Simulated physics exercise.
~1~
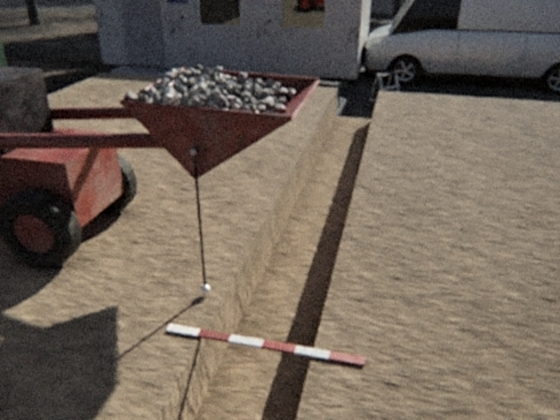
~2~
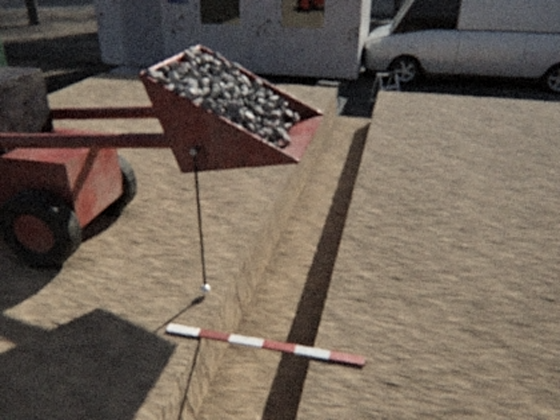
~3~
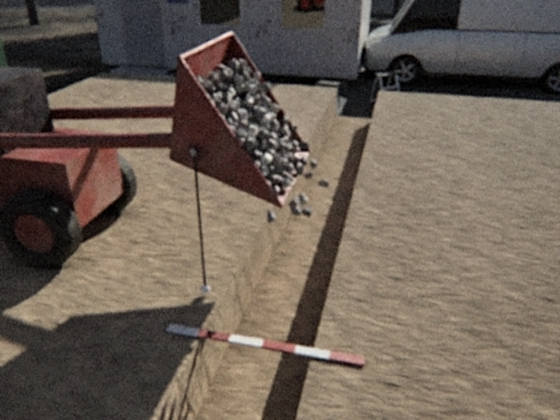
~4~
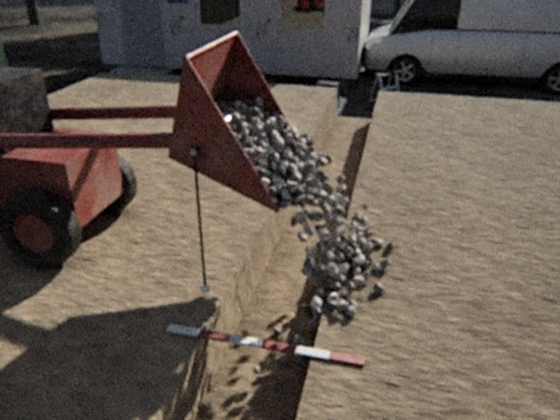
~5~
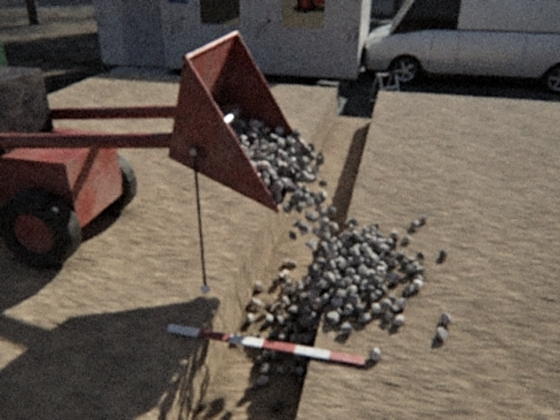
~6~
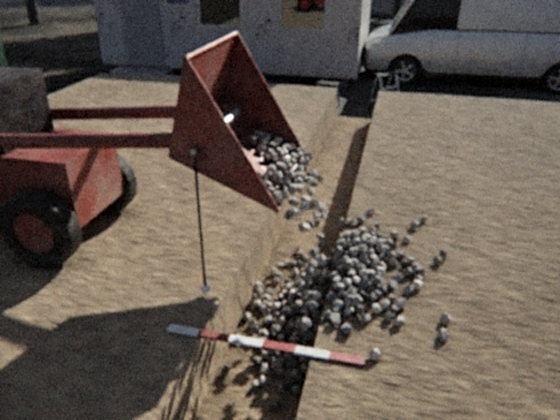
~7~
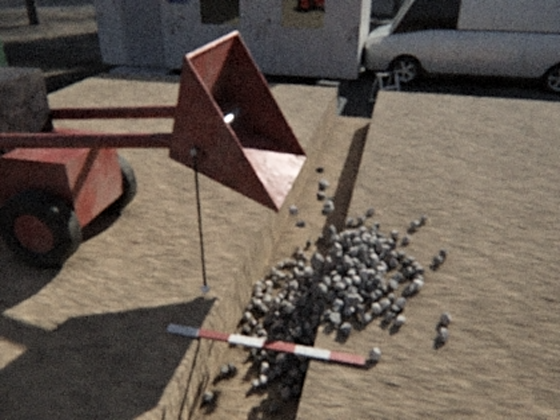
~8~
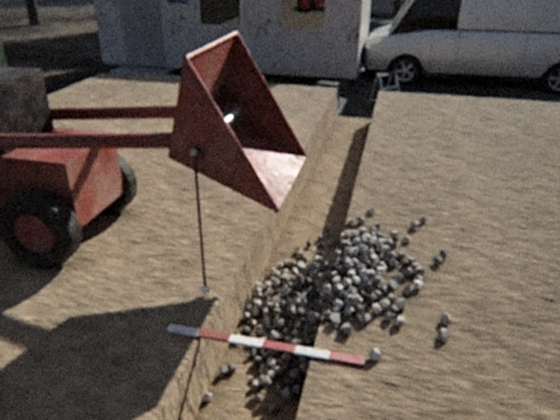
At the start, a red loader on the left holds a raised bucket heaped with grey stones beside a long, narrow trench, with a red and white striped staff lying across it and a white ball hanging below the bucket's hinge. The bucket tips forward to the right, and the stones slide toward its lower edge. A few drop first, then a thick stream pours down over the trench. The stones pile up around the staff, some spilling onto the ground on the right, while the tilted bucket stays still and empties. At the end, the bucket hangs empty, with most stones in the trench and the rest scattered beyond its far edge.
